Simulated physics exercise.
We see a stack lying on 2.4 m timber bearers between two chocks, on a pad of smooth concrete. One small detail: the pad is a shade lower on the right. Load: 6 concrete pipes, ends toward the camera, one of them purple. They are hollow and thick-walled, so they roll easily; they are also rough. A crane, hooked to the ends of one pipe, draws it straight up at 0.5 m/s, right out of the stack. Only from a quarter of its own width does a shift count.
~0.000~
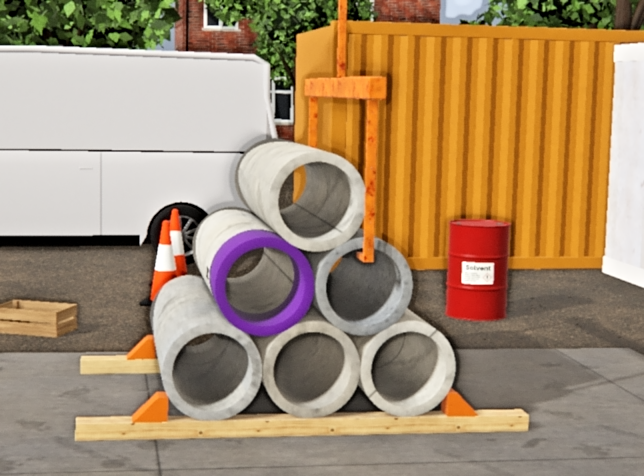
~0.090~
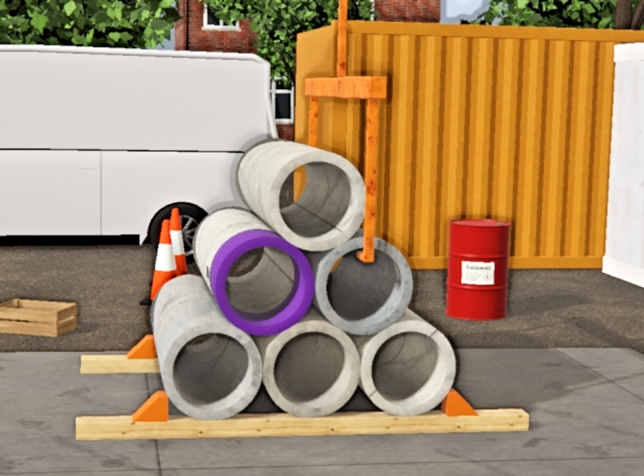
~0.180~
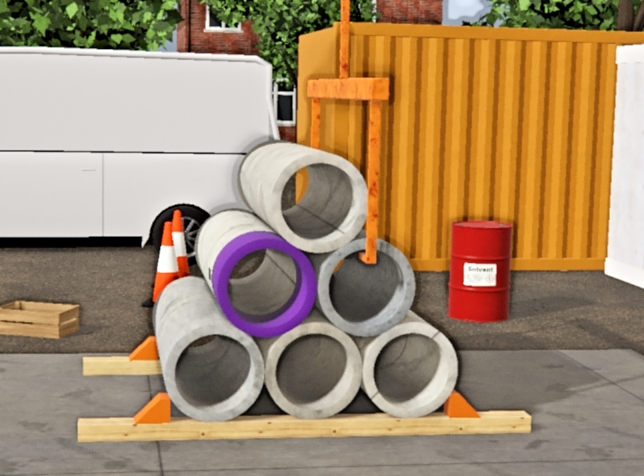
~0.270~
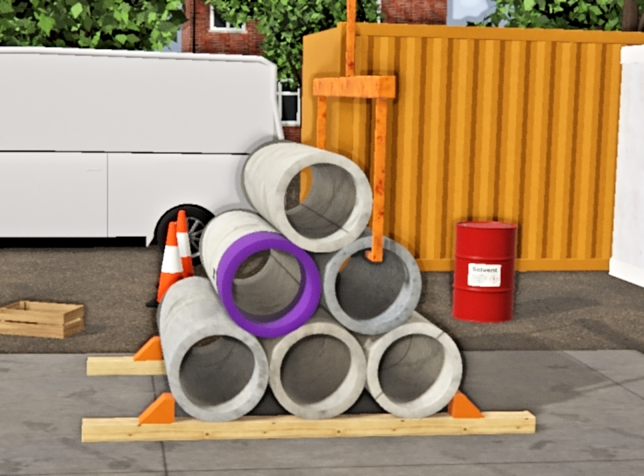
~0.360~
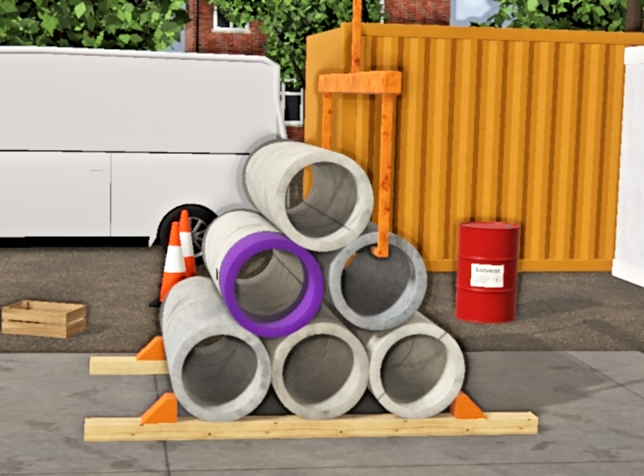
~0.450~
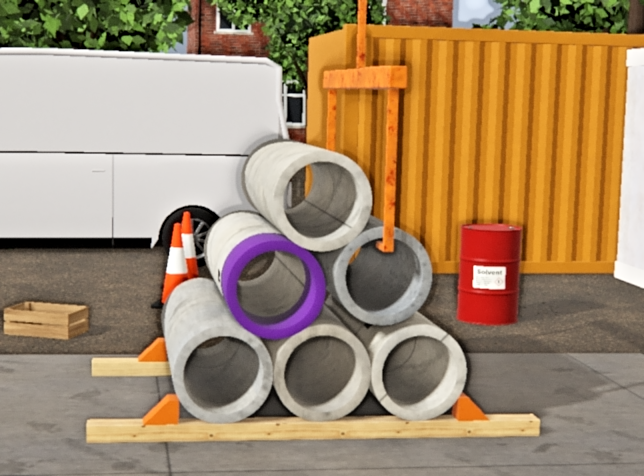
Stack of six concrete pipes, one purple-rimmed, resting on timber bearers as an orange lifting frame slightly raises the right-hand middle pipe.
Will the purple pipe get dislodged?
As for purple, it keeps its spot.
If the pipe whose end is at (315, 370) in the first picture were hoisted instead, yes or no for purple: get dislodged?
In that case purple would do so.
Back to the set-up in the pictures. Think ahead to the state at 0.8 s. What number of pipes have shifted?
The count by then is 0.
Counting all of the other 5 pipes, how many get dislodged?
The number is exactly 1.
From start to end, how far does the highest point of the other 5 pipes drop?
Some 45 centimetres.
By 0.8 s, purple is unmoved; 0 others dislodged.
Finally (3.0 s), purple is where it was; 1 other dislodged.
